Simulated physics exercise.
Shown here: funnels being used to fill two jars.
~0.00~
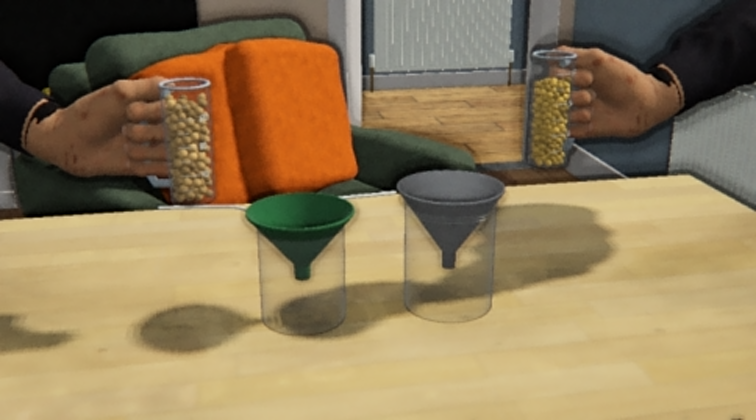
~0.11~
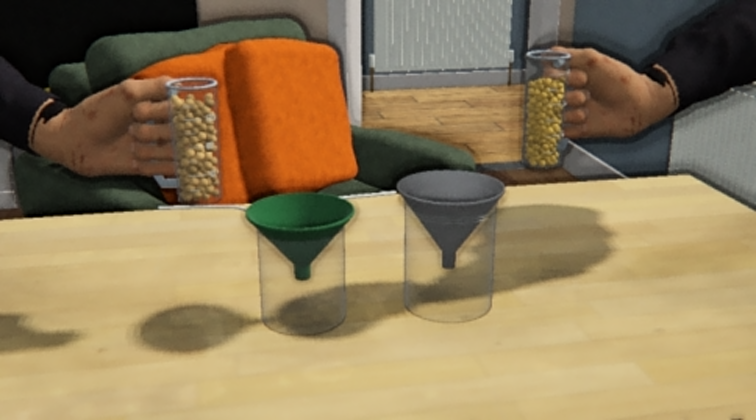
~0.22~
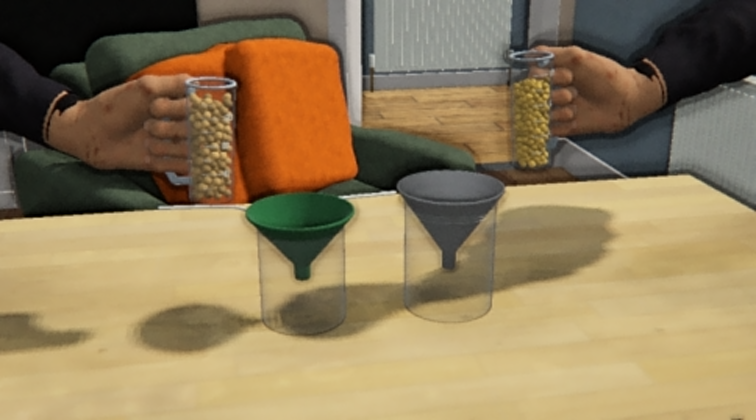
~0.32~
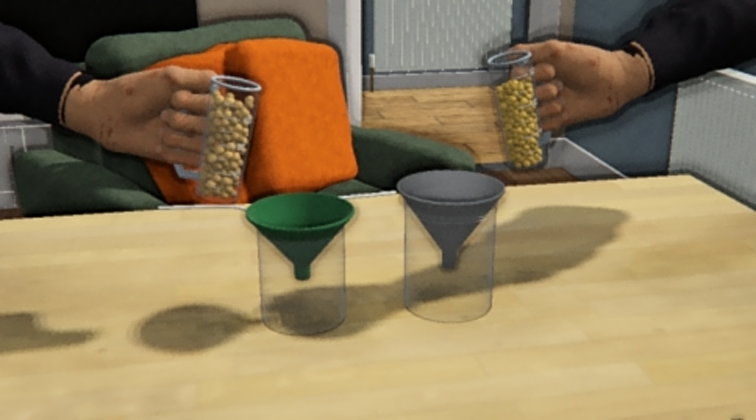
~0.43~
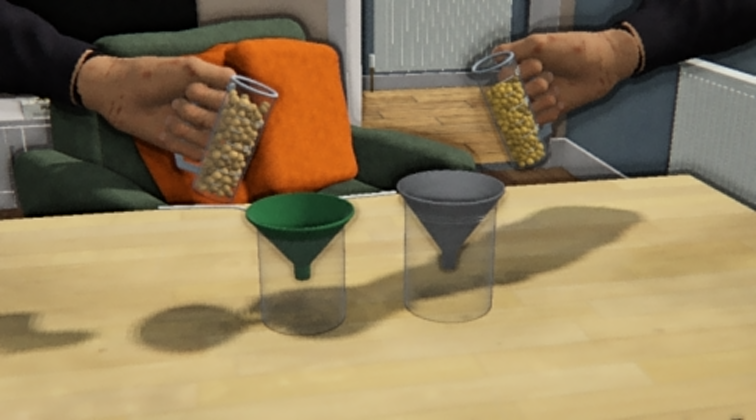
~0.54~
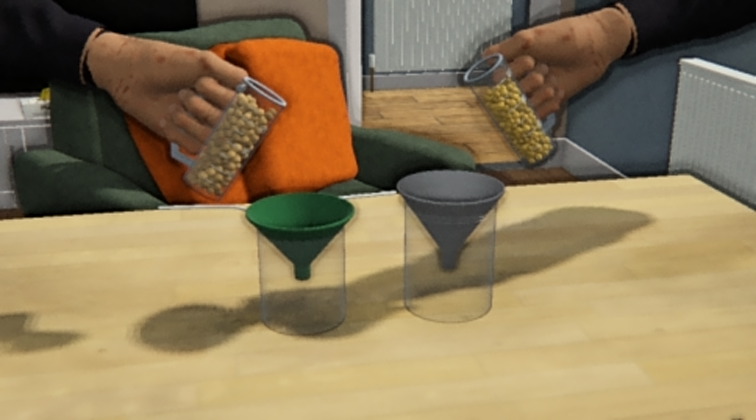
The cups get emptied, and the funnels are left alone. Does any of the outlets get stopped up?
In the end left: Ends up stuck; right: Ends up stuck.
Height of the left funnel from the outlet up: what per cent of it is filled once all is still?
About 95 per cent.
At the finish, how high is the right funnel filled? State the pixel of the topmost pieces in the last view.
About (429, 208).
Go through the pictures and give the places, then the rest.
In the first picture, left funnel at (301, 219), outlet at (303, 278), under two pieces wide; left cup at (189, 143), holding dried chickpeas; right funnel at (451, 195), outlet at (449, 267), under two pieces wide; right cup at (551, 111), holding puffed corn balls.
In the second picture, left cup at (196, 143), upright; right cup at (545, 111), upright.
In the third picture, left cup at (211, 142), tipped 3°; right cup at (531, 112), tipped 3°.
In the fourth picture, left cup at (226, 141), tipped 13°; right cup at (518, 112), tipped 13°.
In the fifth picture, left cup at (233, 141), tipped 24°; right cup at (512, 113), tipped 24°.
In the sixth picture, left funnel at (301, 219), outlet at (303, 278); left cup at (233, 141), tipped 35°; right funnel at (451, 195), outlet at (449, 267); right cup at (512, 113), tipped 35°.
Around 0.92 s, left, all still in the cup; right, all still in the cup.
Around 1.24 s, left, nearly all still in the cup, a small part in or over the funnel; right, nearly all still in the cup, a stray few in or over the funnel.
Around 1.53 s, left, about half still in the cup, about half in or over the funnel, a stray few down in the jar; right, about two thirds still in the cup, about a third in or over the funnel.
Finally (2.4 s), left, nearly all stuck in the funnel, a stray few down in the jar; right, nearly all stuck in the funnel, a stray few down in the jar.
